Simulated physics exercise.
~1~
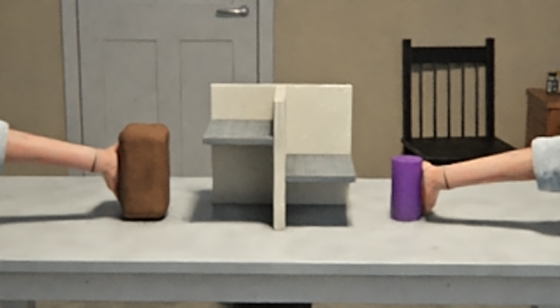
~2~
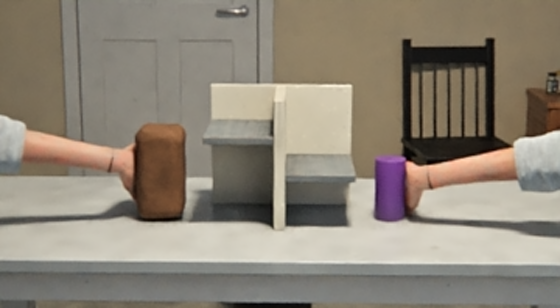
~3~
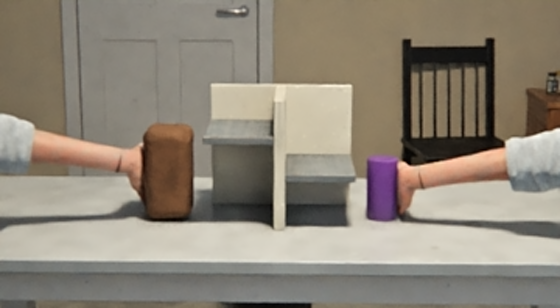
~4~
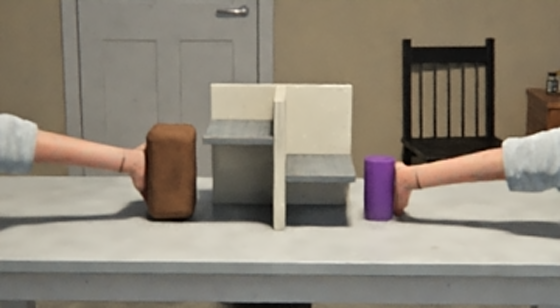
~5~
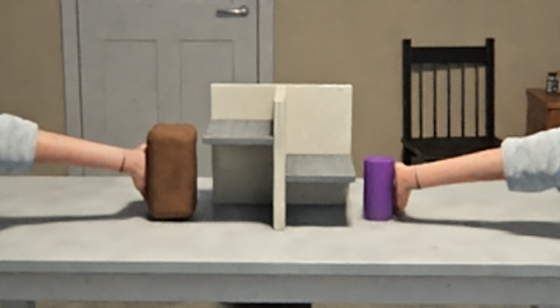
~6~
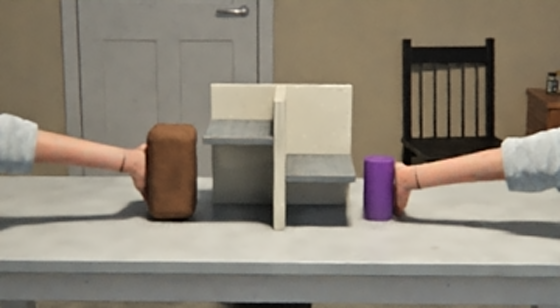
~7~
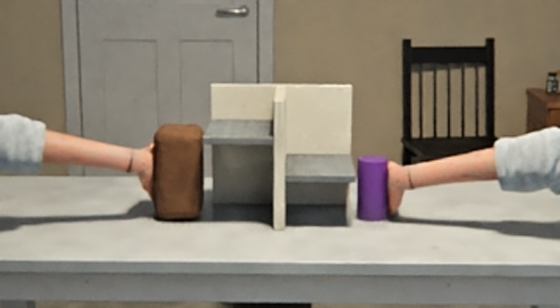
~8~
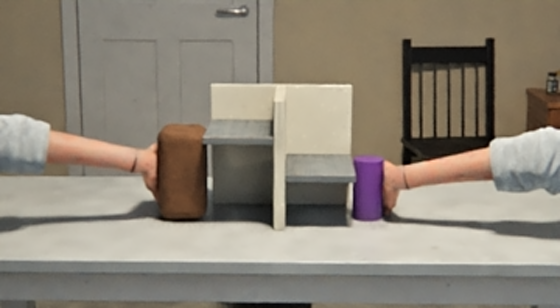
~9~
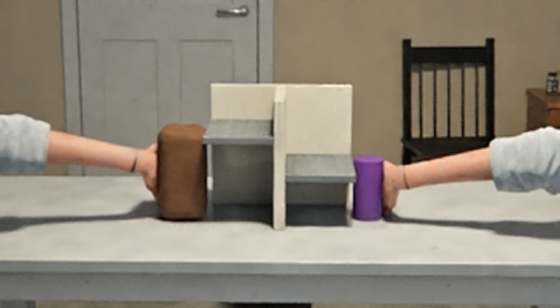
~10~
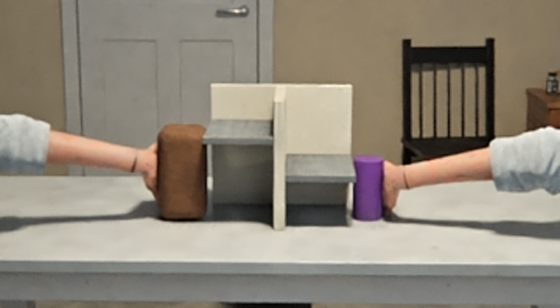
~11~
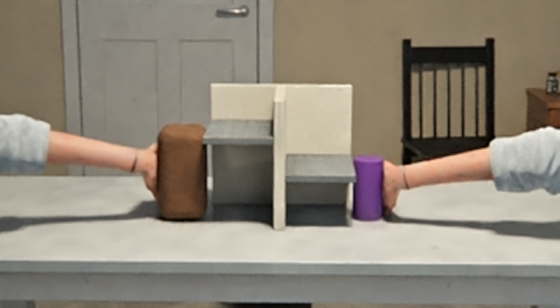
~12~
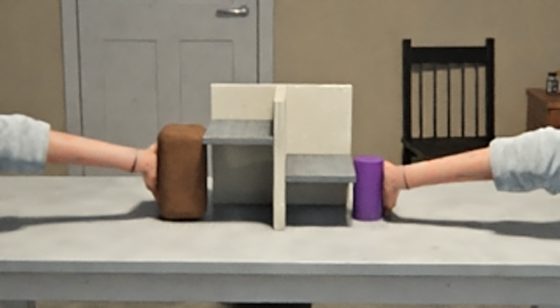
We see two hands slide a brown loaf from the left and an upright purple candle from the right toward a stand with two gray shelves, pausing briefly before moving closer, until both things stop at the shelf edges and stay there, still held.
